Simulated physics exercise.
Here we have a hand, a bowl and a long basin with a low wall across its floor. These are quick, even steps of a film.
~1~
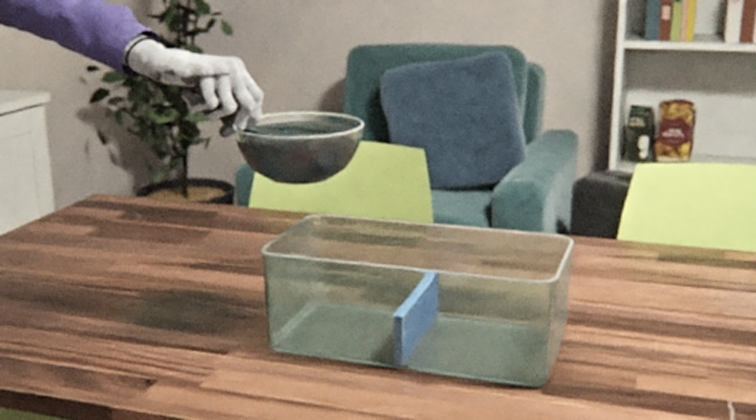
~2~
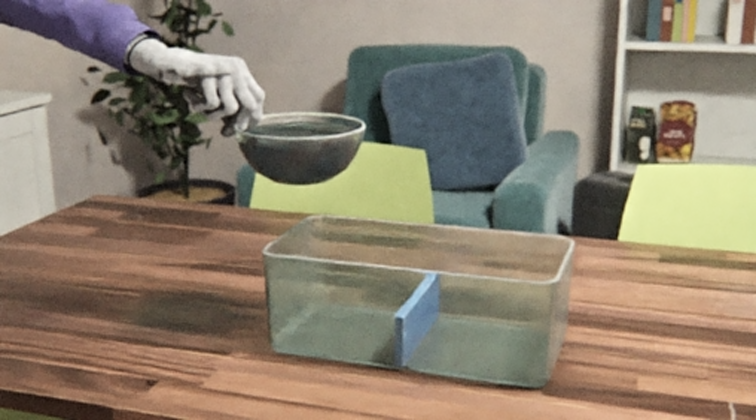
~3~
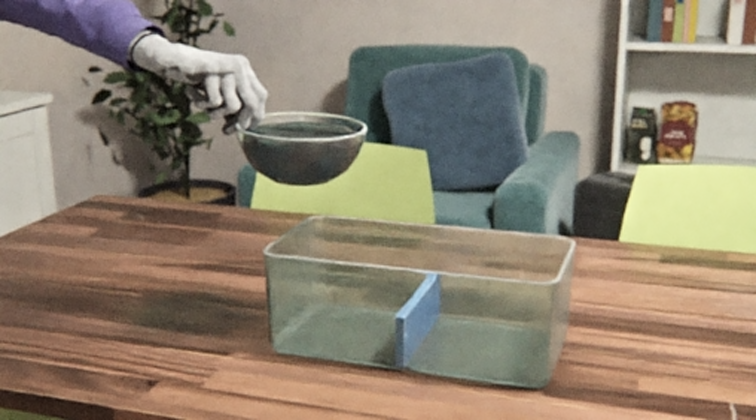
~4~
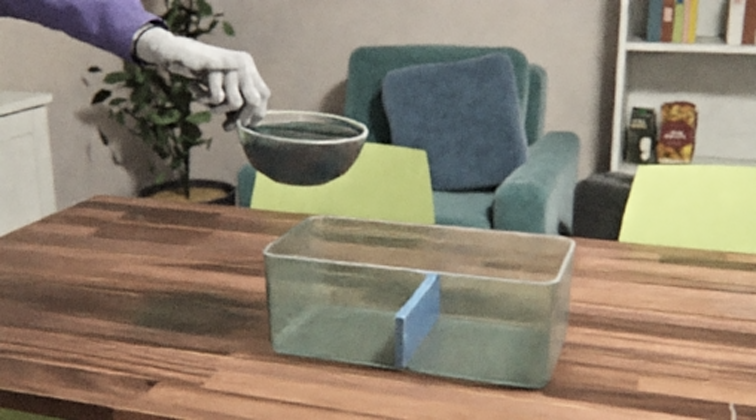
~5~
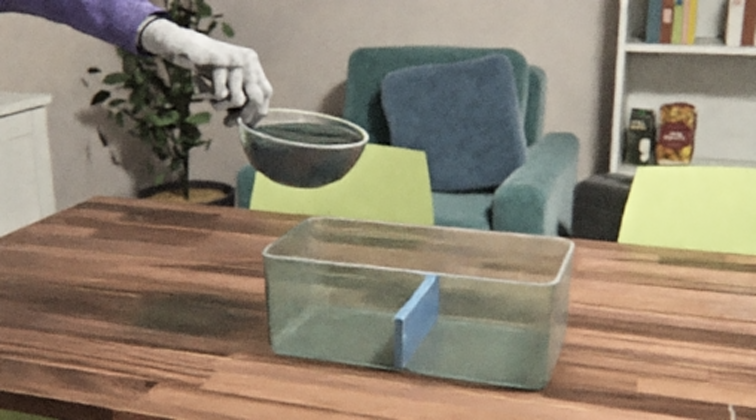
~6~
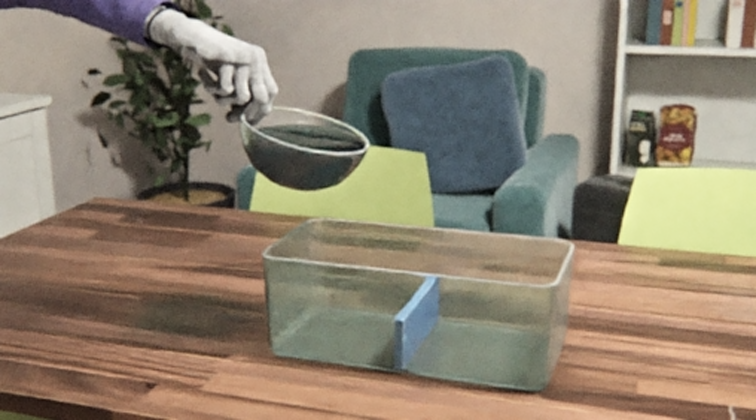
A pale hand held a dark bowl of liquid above a clear basin with a low blue wall inside, then gradually tilted the bowl toward the right, its right rim dipping slightly.
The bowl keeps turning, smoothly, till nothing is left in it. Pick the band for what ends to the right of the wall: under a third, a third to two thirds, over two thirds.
The share right of the wall is under a third.
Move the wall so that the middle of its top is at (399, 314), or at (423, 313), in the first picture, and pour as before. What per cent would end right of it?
Roughly 55 per cent, and 20 per cent.
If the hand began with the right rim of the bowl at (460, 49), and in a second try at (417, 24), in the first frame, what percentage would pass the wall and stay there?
In turn 95 and 90 in a hundred.
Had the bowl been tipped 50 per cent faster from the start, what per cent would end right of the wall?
Some 5 per cent.
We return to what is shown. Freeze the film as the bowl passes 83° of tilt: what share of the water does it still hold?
It comes to 20 per cent or so.
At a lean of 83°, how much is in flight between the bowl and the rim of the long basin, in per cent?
Roughly 30 in a hundred.
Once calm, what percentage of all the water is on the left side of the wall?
About 85 per cent.
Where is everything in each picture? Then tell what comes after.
In the first frame, it leans 0°; its right rim is at (359, 130); the water meets the walls at (245, 129) and (358, 135); the long basin's rim runs from (286, 234) to (564, 260); the wall's top is at (418, 293).
In the second frame, it leans 1°; its right rim is at (360, 131); the water meets the walls at (247, 129) and (359, 136).
In the third frame, it leans 3°; its right rim is at (362, 134); the water meets the walls at (249, 128) and (360, 138).
In the fourth frame, it leans 6°; its right rim is at (363, 137); the water meets the walls at (250, 128) and (361, 140).
In the fifth frame, it leans 10°; its right rim is at (363, 144); the water meets the walls at (251, 128) and (363, 142).
In the sixth frame, it leans 15°; its right rim is at (364, 151); the water meets the walls at (253, 130) and (365, 145).
A moment on, the bowl is tipped on its side and 19 per cent is still to pour, 38 is left of the wall and 13 right of it.
Next, the bowl is tipped right over and 0 per cent is still to pour, 82 is left of the wall and 16 right of it.
Then the bowl is tipped right over and 0 per cent is still to pour, 82 is left of the wall and 17 right of it.
Later the bowl is tipped right over and 0 per cent is still to pour, 83 is left of the wall and 17 right of it.
At rest 83 per cent lies left of the wall, 17 right of it and 1 outside.
